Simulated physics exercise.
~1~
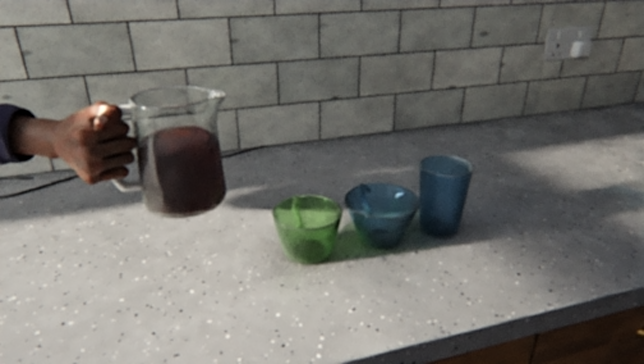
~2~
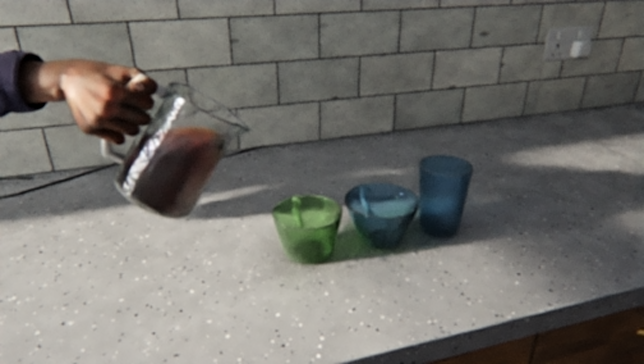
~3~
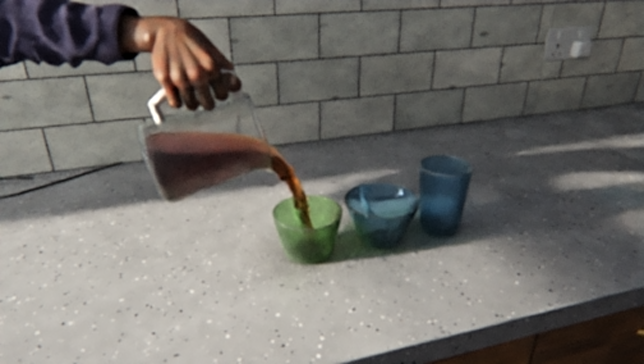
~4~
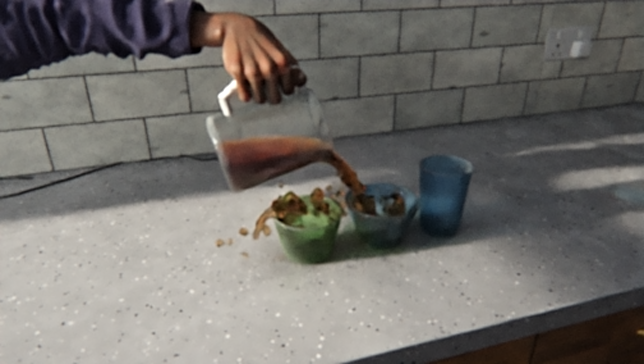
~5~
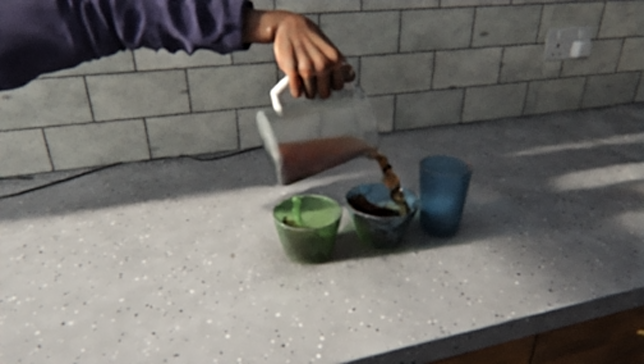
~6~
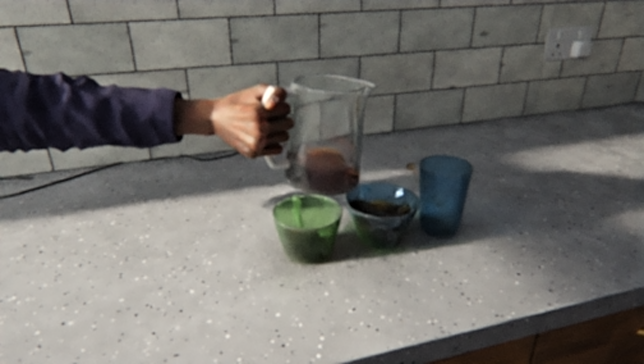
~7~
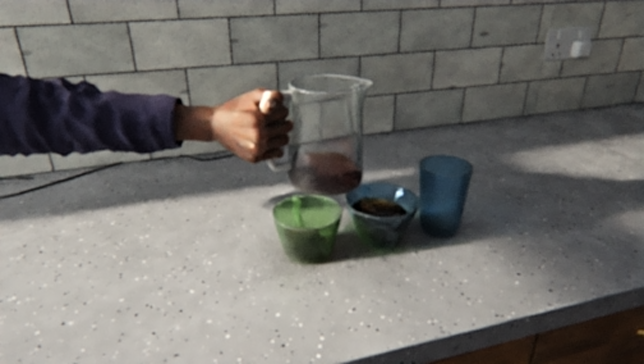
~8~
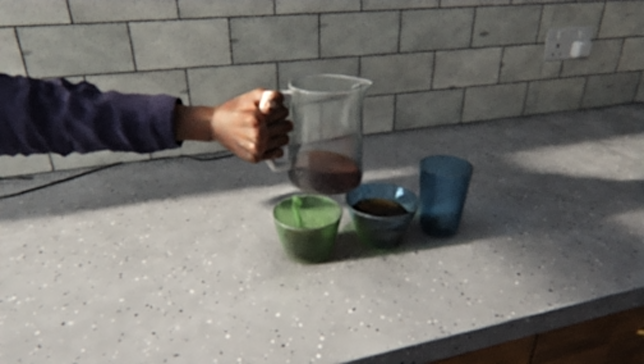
A hand tilting a glass pitcher and moving right, pouring tea into green and blue cups, then levelling it, the tumbler unfilled.
